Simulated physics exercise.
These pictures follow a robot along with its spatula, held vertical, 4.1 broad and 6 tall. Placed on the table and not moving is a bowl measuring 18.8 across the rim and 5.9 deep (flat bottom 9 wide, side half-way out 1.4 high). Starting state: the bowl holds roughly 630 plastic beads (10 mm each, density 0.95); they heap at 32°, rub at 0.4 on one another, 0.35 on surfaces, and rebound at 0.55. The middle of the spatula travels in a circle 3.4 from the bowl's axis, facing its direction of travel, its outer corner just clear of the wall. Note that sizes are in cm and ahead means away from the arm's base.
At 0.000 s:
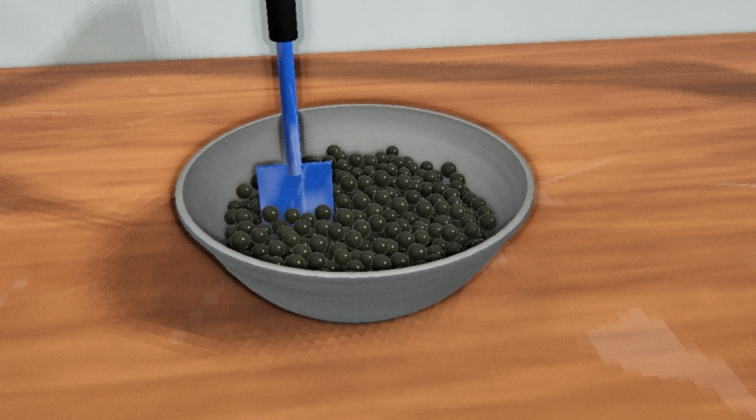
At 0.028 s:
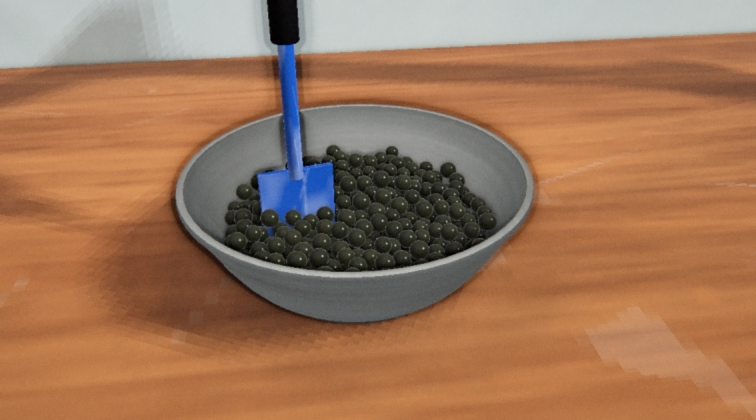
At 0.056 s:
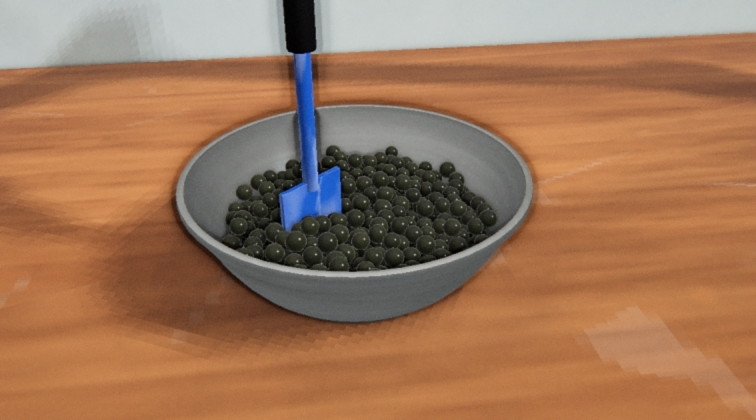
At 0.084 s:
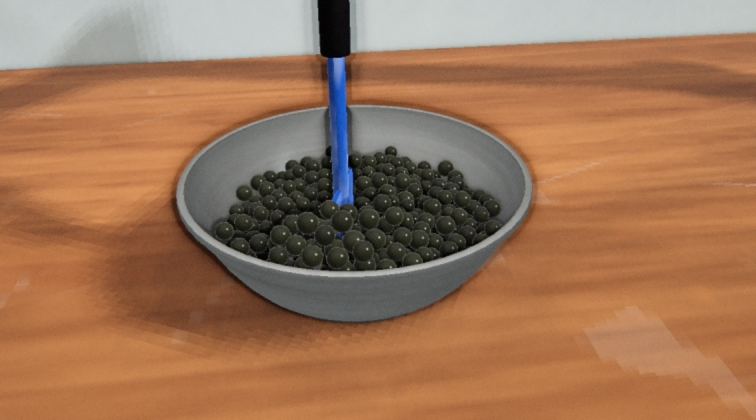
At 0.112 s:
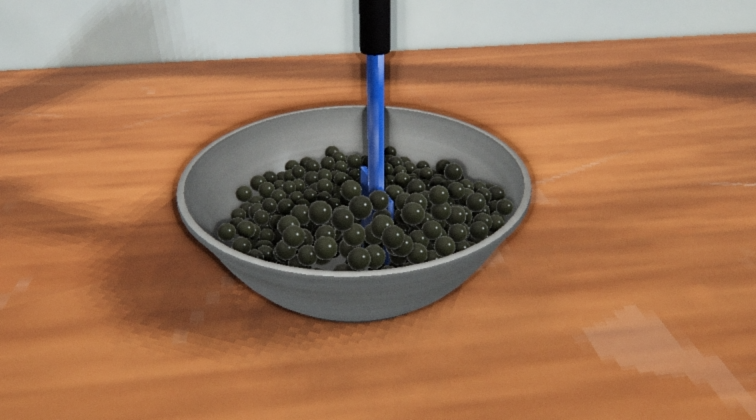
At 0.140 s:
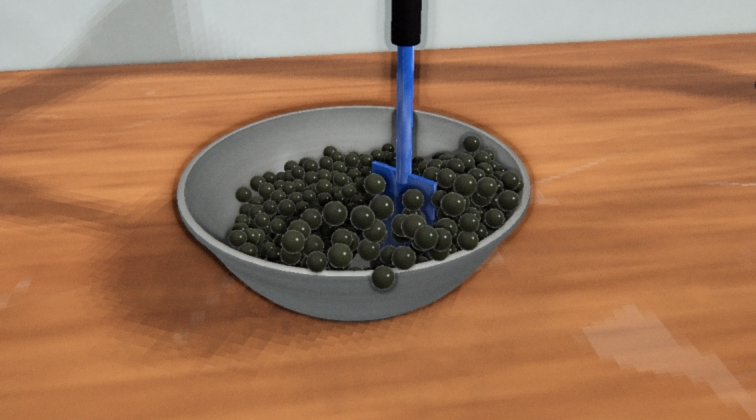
A blue spatula sweeps rightward through dark beads in a gray bowl, pushing some up.
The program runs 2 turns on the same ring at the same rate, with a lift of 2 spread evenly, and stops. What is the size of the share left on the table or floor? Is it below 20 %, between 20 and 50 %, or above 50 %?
Between 20 and 50 %.
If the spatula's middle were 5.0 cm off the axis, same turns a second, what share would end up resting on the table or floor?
Near 40 %.
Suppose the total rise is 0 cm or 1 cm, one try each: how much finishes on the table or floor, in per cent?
Trial one: Roughly 45 %; trial two: Roughly 35 %.
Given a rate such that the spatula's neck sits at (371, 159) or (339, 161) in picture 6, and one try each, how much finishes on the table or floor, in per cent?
Around 15 and 5 per cent respectively.
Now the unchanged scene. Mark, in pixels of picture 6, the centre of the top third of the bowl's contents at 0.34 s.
The top third is centred near (262, 182) in the last picture.
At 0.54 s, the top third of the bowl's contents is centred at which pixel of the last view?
Close to pixel (391, 200).
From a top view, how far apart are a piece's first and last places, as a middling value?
Around 7 cm.
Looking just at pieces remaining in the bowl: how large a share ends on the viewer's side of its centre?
Estimate: Some 50 %.
After 0.34 s, 359° round, highest piece 11 above the table; 458 in the bowl, 92 on the table or floor, 77 in flight or on the tool.
After 0.54 s, 225° round, highest piece 8 above the table; 428 in the bowl, 190 on the table or floor, 9 in flight or on the tool.
After 0.85 s, 0° round, highest piece 5 above the table; 422 in the bowl, 205 on the table or floor.
After 1.55 s, 0° round, highest piece 5 above the table; 422 in the bowl, 205 on the table or floor.
At rest, 422 in the bowl, 205 on the table or floor. That is 33 % on the table or floor.
